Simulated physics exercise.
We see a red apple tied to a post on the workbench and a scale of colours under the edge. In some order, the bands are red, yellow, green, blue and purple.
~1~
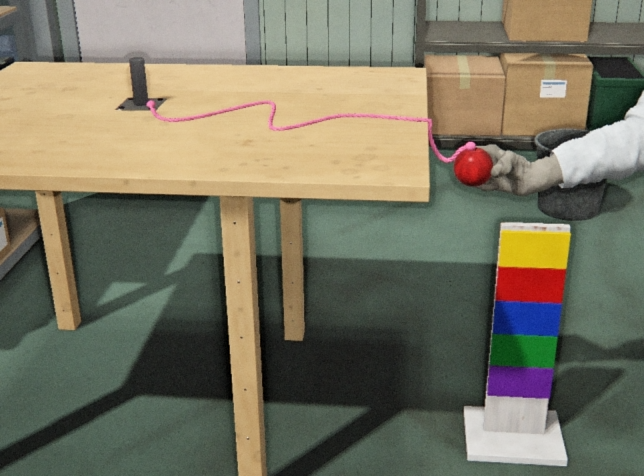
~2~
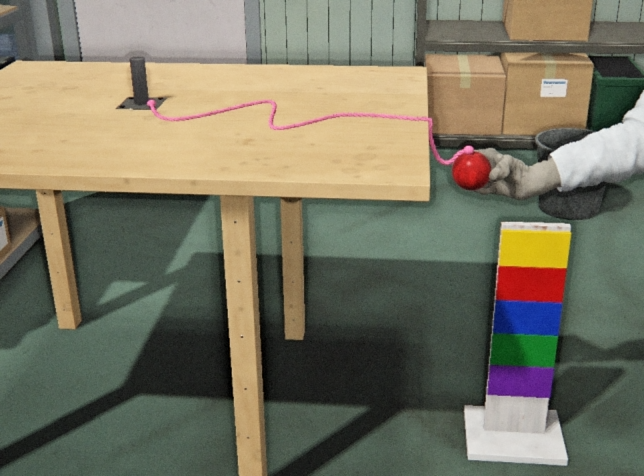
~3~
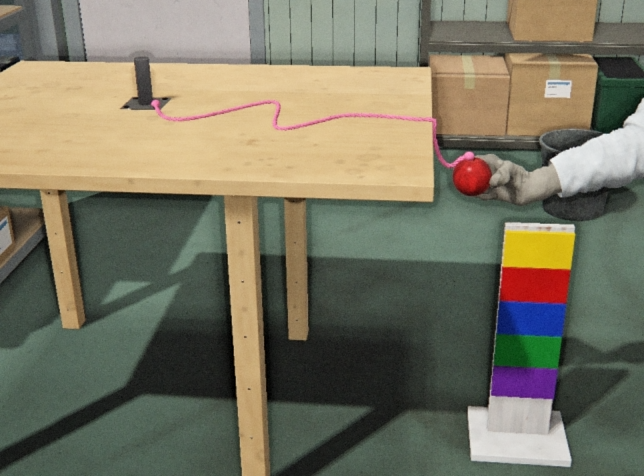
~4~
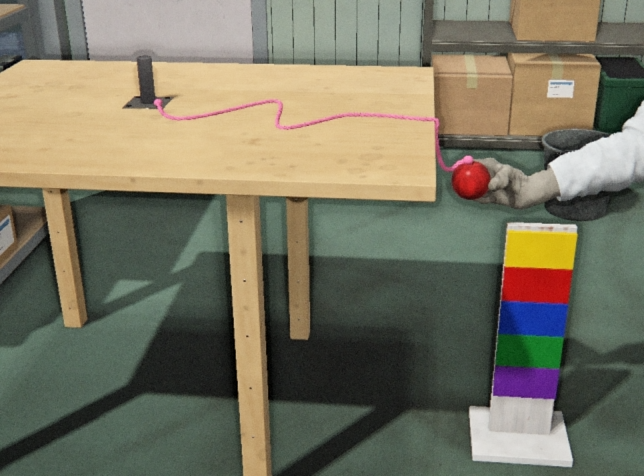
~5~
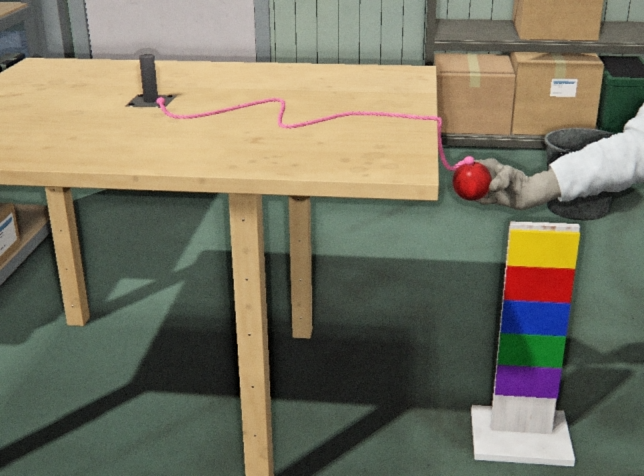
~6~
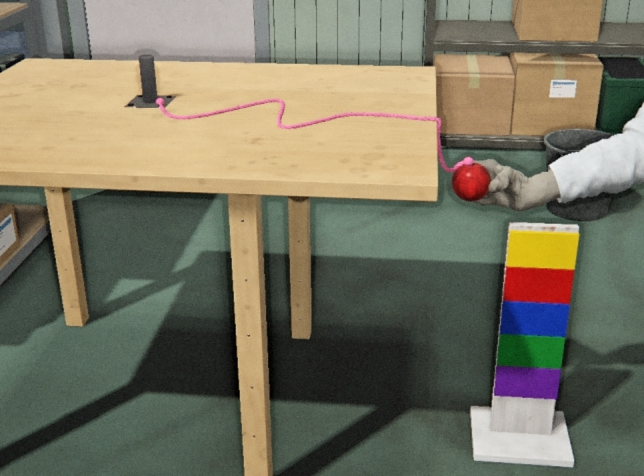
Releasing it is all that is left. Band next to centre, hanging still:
Green.
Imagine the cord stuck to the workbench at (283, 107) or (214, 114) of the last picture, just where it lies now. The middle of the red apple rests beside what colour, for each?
Red, then blue.
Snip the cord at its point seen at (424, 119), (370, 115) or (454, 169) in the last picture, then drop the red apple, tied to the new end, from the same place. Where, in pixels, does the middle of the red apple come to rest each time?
First (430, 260), then (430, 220), then (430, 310).
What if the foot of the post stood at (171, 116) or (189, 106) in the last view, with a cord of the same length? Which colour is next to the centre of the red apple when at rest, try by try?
For the first it would be purple, for the second purple.
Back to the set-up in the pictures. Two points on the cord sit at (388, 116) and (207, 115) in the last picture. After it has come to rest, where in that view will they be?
The first one ends up at (430, 211) and the second one at (247, 107).
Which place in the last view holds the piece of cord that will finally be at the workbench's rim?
You'll find it close to (307, 125).
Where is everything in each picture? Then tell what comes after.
Red apple (474, 167); yellow (534, 251); red (530, 286); blue (527, 319); green (523, 352); purple (520, 383), in the first picture.
Red apple (472, 171); cord through (159, 116) (234, 108) (272, 115) (318, 120) (403, 118), in the second picture.
Red apple (472, 176), in the third picture.
Red apple (471, 180); cord through (165, 115) (240, 108) (279, 115) (324, 120) (410, 118), in the fourth picture.
Red apple (472, 181), in the fifth picture.
Red apple (472, 182); cord through (167, 114) (242, 107) (281, 114) (326, 120) (412, 118), in the sixth picture.
Soon after, apple near (452, 338); level with green.
After that, apple near (400, 327); level with green.
And then, apple near (440, 338); level with green.
In the end, apple near (422, 334); level with green. The green one.
